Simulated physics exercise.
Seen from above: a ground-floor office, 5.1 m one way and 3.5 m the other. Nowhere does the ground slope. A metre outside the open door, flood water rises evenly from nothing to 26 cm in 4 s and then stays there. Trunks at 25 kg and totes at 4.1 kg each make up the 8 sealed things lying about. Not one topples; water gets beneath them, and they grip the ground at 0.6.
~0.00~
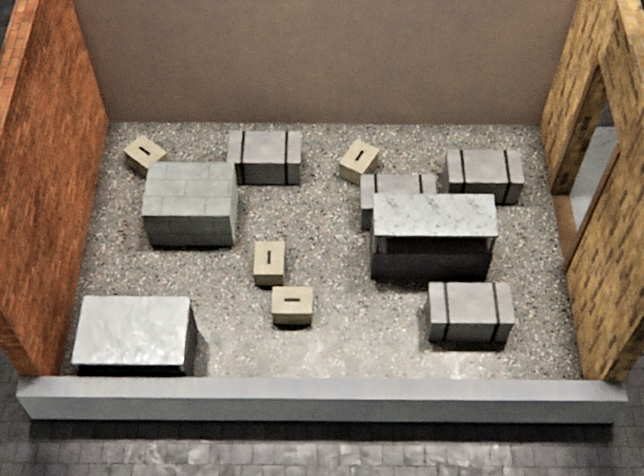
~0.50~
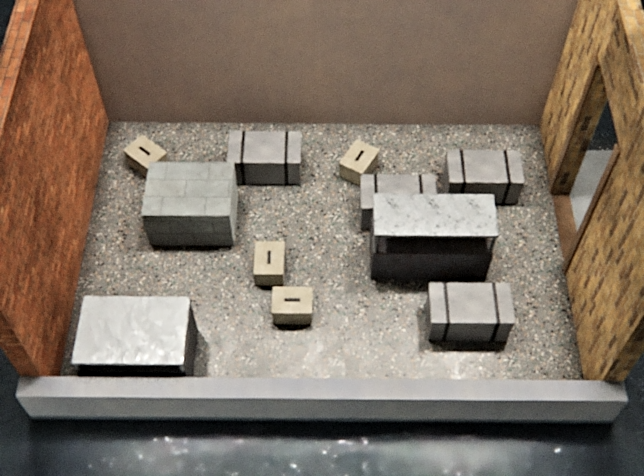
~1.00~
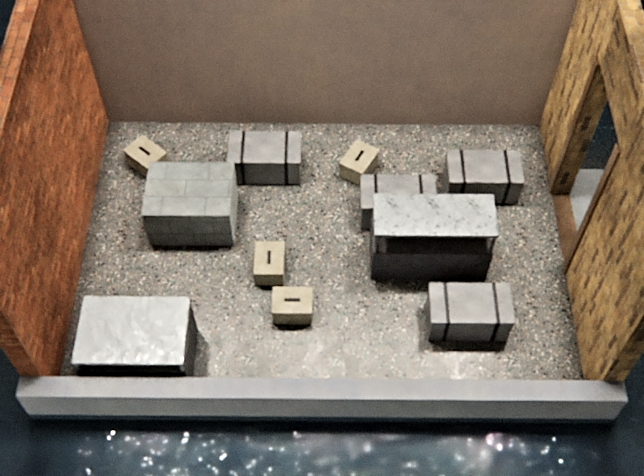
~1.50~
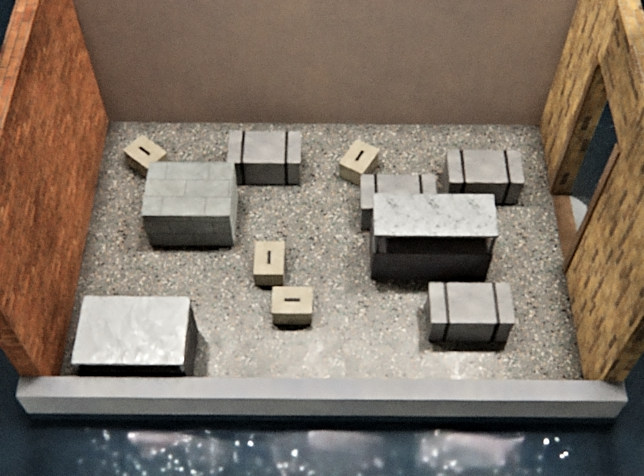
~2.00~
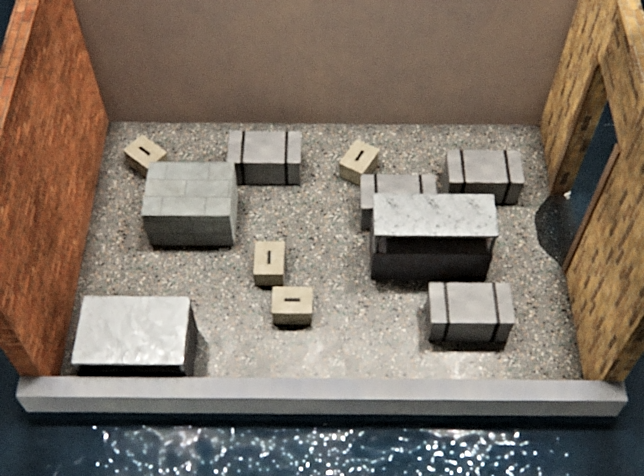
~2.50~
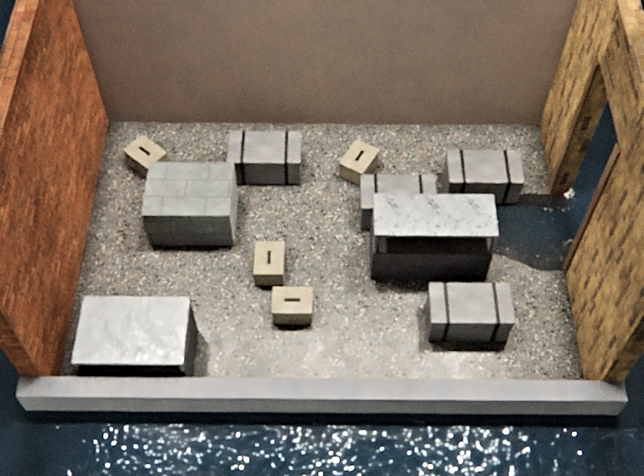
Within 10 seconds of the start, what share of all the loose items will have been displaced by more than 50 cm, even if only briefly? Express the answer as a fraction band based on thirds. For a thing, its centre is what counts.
The band is at least two thirds.
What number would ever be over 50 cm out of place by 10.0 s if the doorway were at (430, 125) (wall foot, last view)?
In that case the number is 5.
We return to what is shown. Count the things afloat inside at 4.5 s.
At that point I count 0.
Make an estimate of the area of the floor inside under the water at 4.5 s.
That flooded area is roughly 6.0 m2.
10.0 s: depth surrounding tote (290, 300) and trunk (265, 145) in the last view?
Roughly 10 and 11 cm.
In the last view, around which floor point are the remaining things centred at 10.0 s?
About (249, 270).
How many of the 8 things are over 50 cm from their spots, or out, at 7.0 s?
The number by then is 5.
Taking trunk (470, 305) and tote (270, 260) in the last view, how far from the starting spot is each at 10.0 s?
Shifts: 140 cm / 200 cm.
After 3.5 s 0 of 8 are over 50 cm from their spots; 0 afloat.
After 4.5 s 0 of 8 are over 50 cm from their spots; 0 afloat.
After 7.0 s 5 of 8 are over 50 cm from their spots; 1 afloat.
After 10.0 s 7 of 8 are over 50 cm from their spots, and 8 have been at some point; 8 afloat.
